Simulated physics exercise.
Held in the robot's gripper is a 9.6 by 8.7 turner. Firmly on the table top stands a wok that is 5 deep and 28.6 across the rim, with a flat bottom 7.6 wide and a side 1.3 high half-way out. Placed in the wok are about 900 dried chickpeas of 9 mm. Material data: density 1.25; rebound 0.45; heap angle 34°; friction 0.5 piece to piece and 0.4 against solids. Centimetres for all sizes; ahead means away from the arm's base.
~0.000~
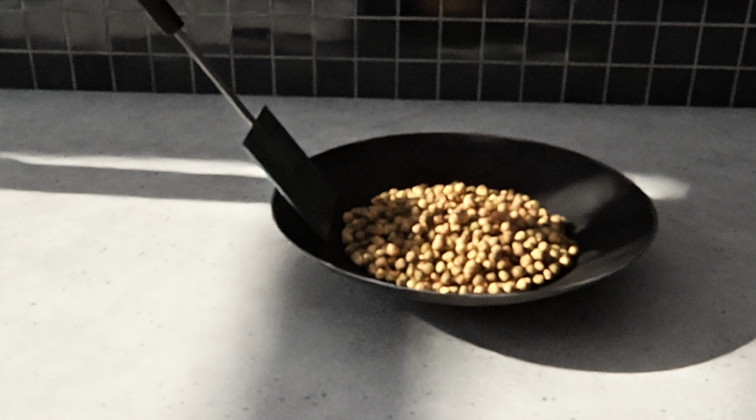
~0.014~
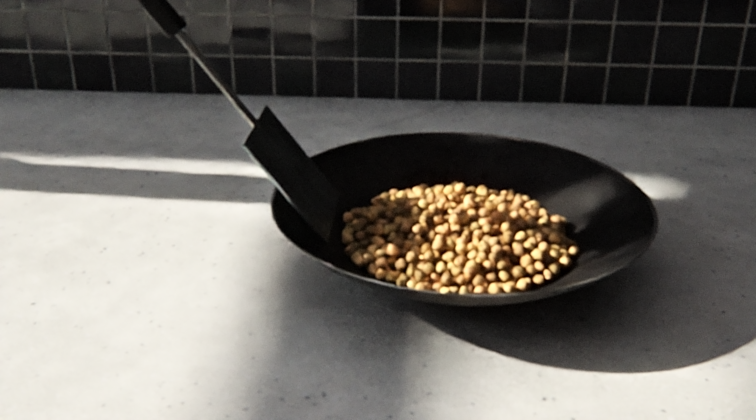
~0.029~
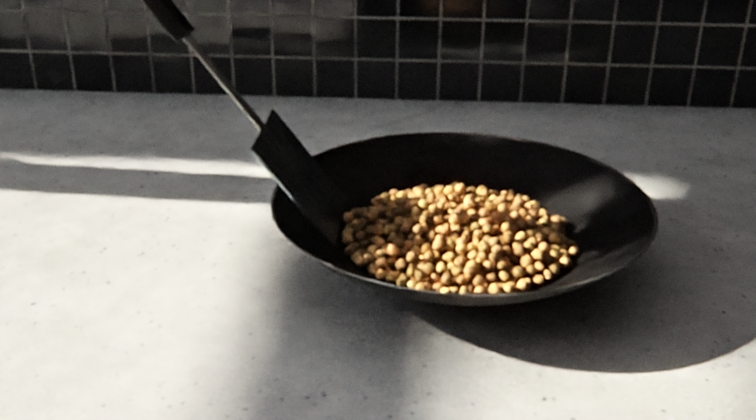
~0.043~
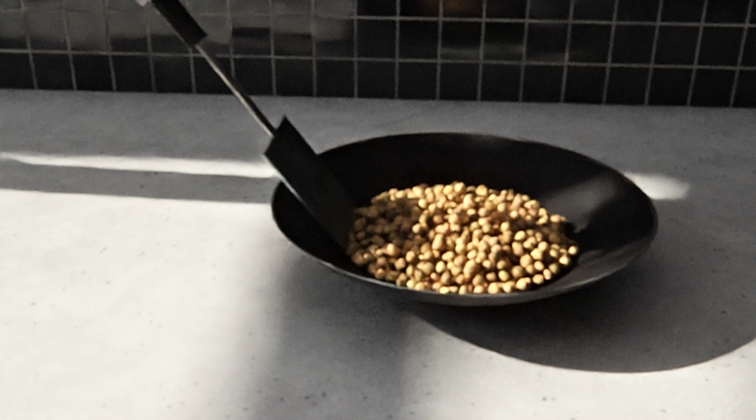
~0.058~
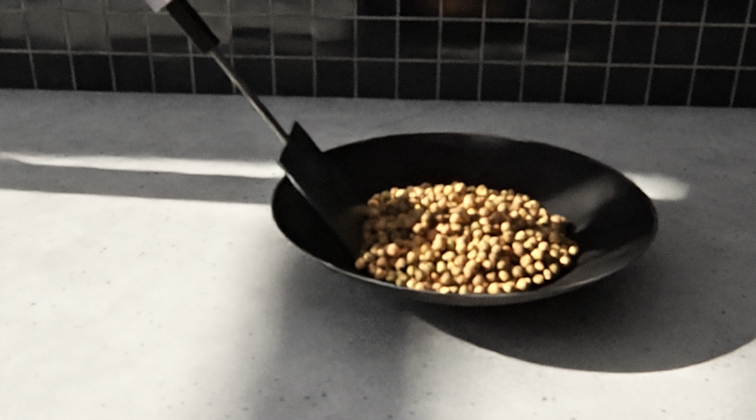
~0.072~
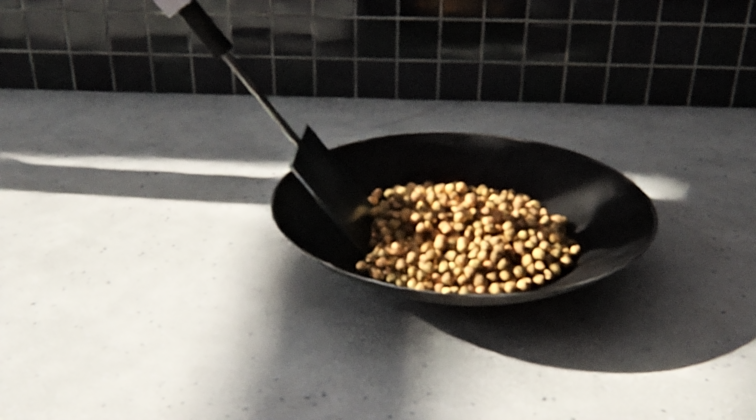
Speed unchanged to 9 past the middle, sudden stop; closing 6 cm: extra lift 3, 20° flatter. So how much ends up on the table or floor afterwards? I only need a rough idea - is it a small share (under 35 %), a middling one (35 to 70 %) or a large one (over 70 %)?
A small one, under 35 %.
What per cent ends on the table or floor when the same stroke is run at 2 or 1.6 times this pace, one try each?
Close to 45 and 40 percent respectively.
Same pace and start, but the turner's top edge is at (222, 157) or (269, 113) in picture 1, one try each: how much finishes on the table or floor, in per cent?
Some 10 per cent, then some 20 per cent.
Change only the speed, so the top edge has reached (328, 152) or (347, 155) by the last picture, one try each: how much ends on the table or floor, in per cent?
About 35 and 45 percent.
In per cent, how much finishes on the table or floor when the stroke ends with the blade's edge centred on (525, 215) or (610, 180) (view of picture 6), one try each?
I'd say some 0 per cent, then some 35 per cent.
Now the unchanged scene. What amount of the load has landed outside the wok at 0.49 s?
I'd say close to 20 in a hundred.
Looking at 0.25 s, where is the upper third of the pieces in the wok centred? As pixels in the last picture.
(570, 208).
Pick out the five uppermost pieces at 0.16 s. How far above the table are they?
Estimated height above table: Approx. 5 cm.
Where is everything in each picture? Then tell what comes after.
Turner top edge at (253, 123), sloping 53°; upper third of the load around (458, 225), from x 345 to 575, top at y 185; 900 in the wok, in the first picture.
Turner top edge at (255, 124), sloping 53°; upper third of the load around (458, 225), from x 345 to 575, top at y 185, in the second picture.
Turner top edge at (262, 127), sloping 53°; upper third of the load around (458, 225), from x 345 to 575, top at y 185, in the third picture.
Turner top edge at (274, 133), sloping 53°; upper third of the load around (458, 225), from x 350 to 575, top at y 185, in the fourth picture.
Turner top edge at (286, 139), sloping 53°; upper third of the load around (454, 224), from x 355 to 575, top at y 185, in the fifth picture.
Turner top edge at (299, 144), sloping 53°; upper third of the load around (453, 222), from x 360 to 575, top at y 185; 900 in the wok, in the sixth picture.
By 0.16 s, sloping 53°, highest piece 5 above the table; 900 in the wok.
By 0.25 s, sloping 47°, highest piece 6 above the table; 900 in the wok.
By 0.49 s, sloping 33°, highest piece 6 above the table; 717 in the wok, 167 on the table or floor, 16 on the blade or in flight.
By 1.54 s, sloping 33°, highest piece 6 above the table; 716 in the wok, 184 on the table or floor.
Final count, 716 in the wok, 184 on the table or floor. That is 20 % on the table or floor.
